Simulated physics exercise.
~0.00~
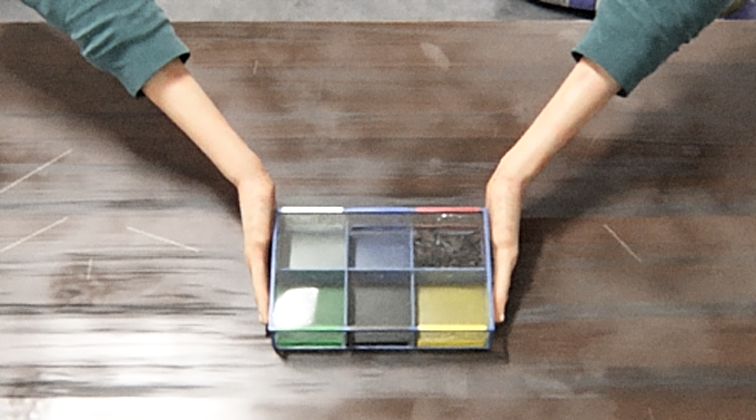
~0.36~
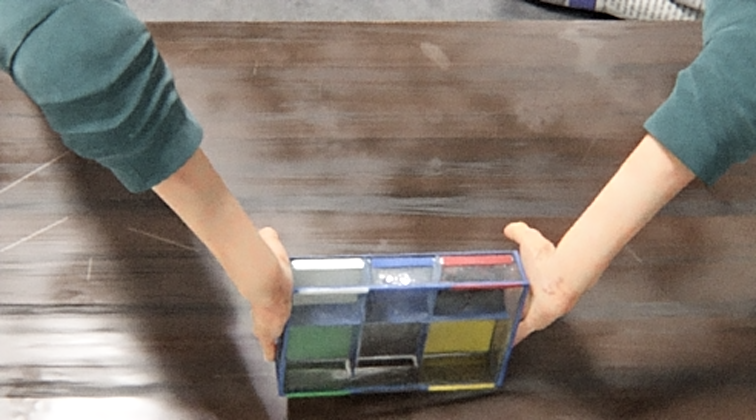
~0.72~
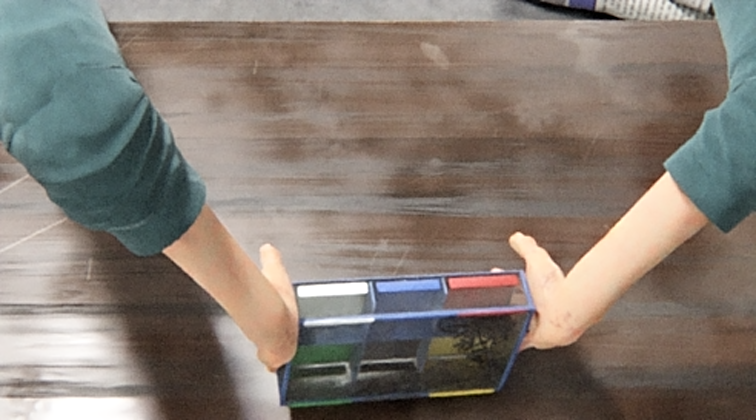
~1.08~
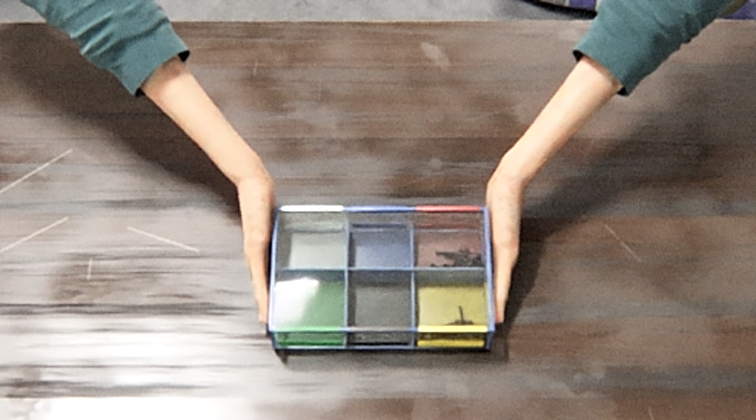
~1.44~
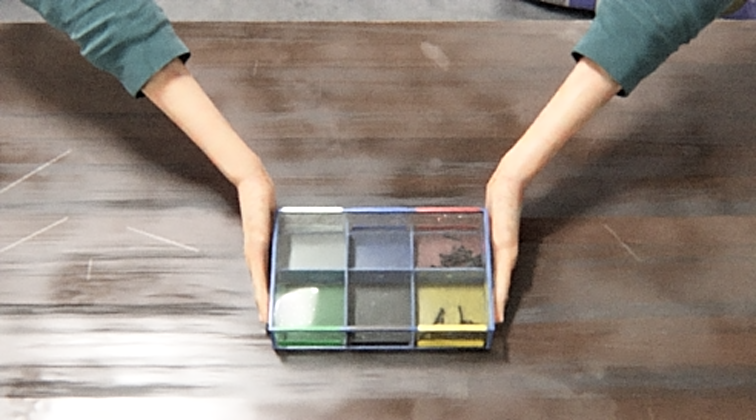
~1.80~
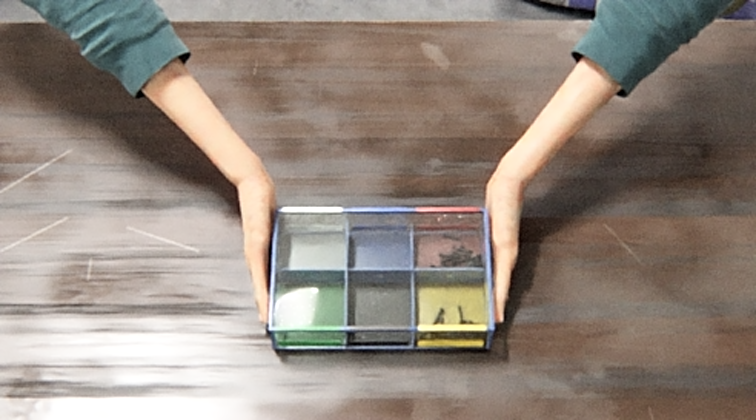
At the start, two hands in teal sleeves hold a closed, clear-topped box flat on a dark wooden table, with small black pieces heaped in its red compartment at the upper right. The hands tip the box up steeply, its far side rising as it shifts toward the viewer and slightly right. They tilt it farther, past upright, and some of the pieces slide toward the yellow compartment. The hands then lower it flat to where it began. It ends at rest, still held, with the pieces split between red and yellow and the other four compartments empty.
